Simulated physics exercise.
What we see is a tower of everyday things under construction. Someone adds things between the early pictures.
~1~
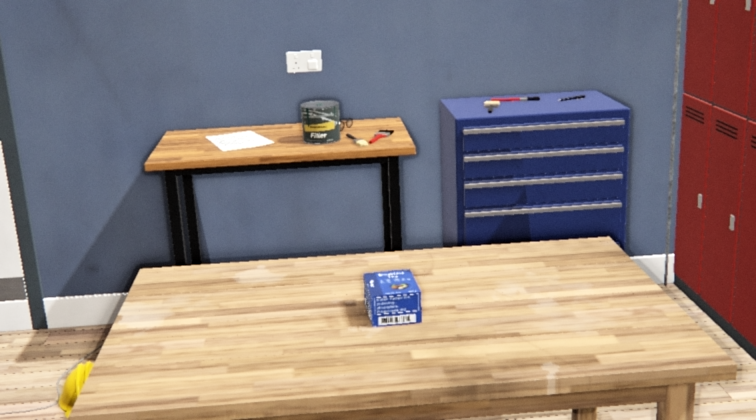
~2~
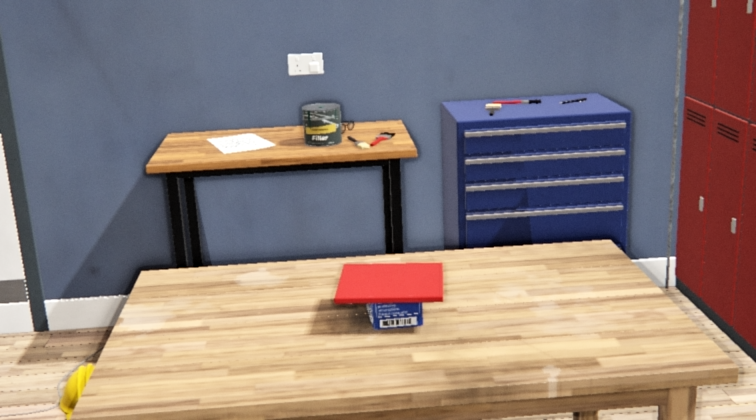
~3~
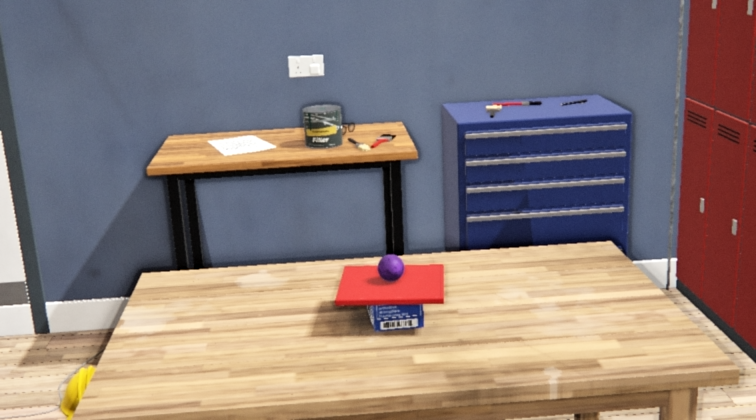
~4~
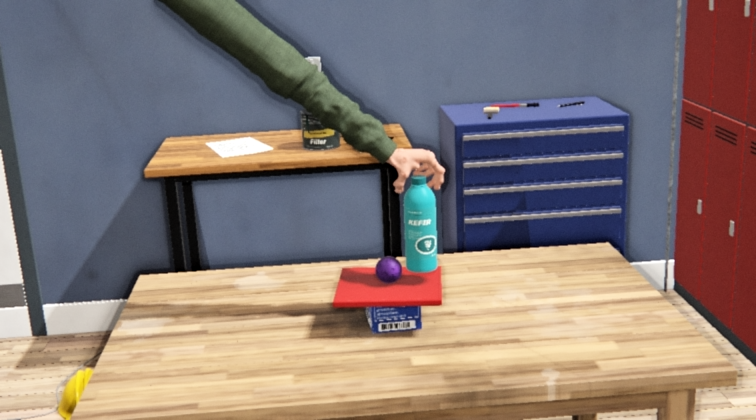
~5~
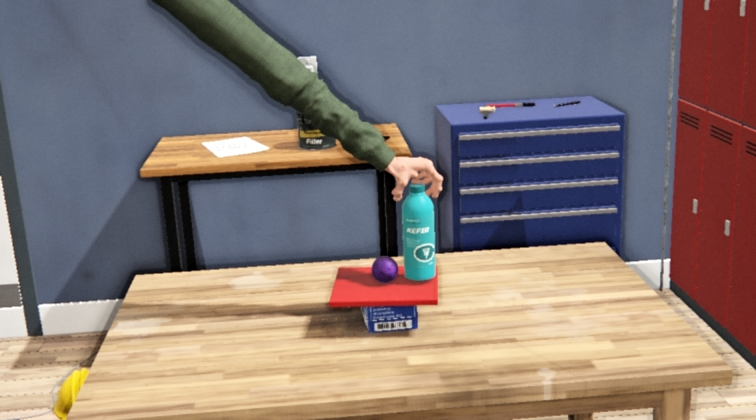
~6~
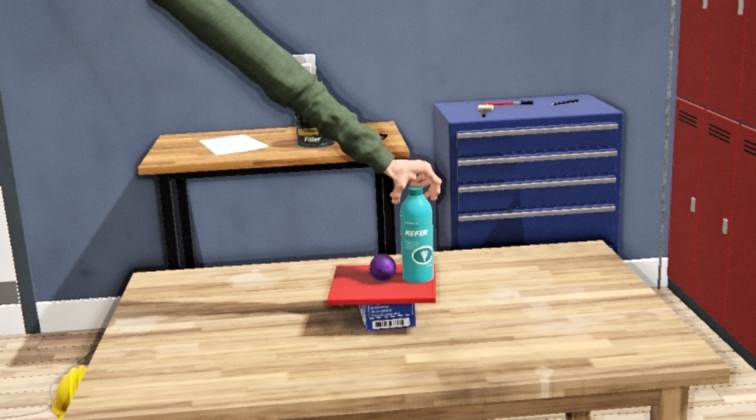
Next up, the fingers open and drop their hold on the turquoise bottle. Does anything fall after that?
Stable.
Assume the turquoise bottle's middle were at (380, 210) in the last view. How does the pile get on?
The pile then goes over.
Then, 0.20 s after the last picture, nothing has stirred.
Then, 0.60 s after the last picture, turquoise bottle resting near (417, 234).
At rest, all 4 in place. Seen from the same camera at the end, turquoise bottle near (417, 234). The pile keeps its balance.
